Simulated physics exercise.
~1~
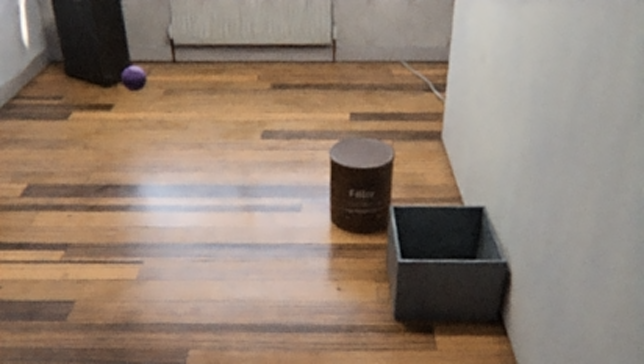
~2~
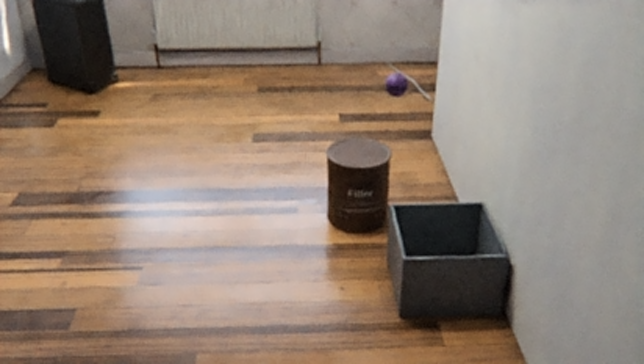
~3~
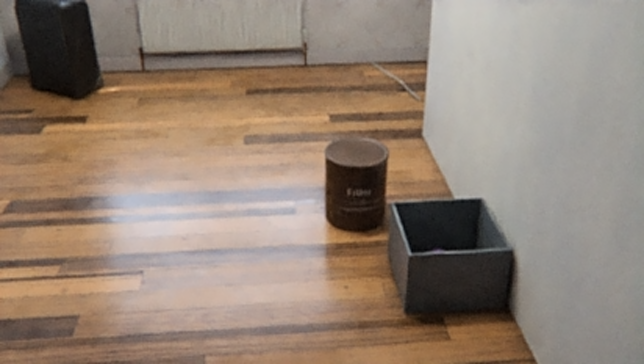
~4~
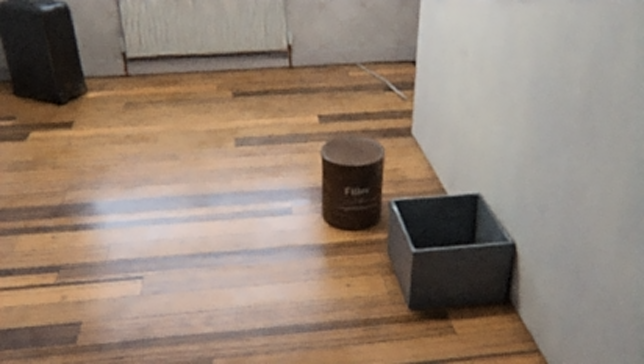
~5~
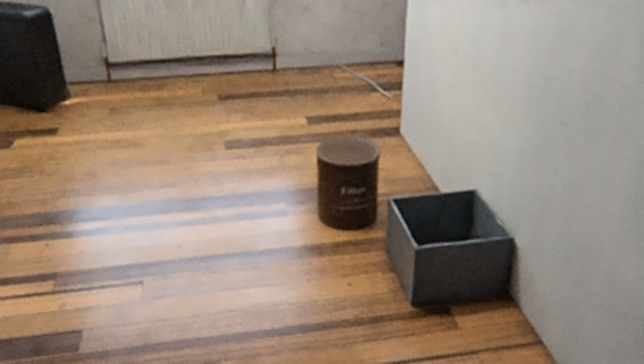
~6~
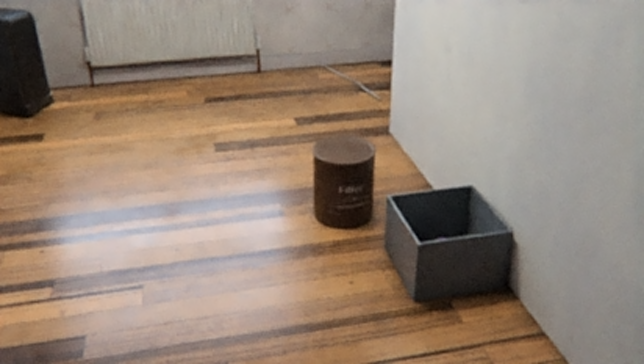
A purple ball moved quickly to the right across the back of the room, near the wall, then ended up inside the open grey box on the wooden floor, while the brown pail beside it stayed where it was.
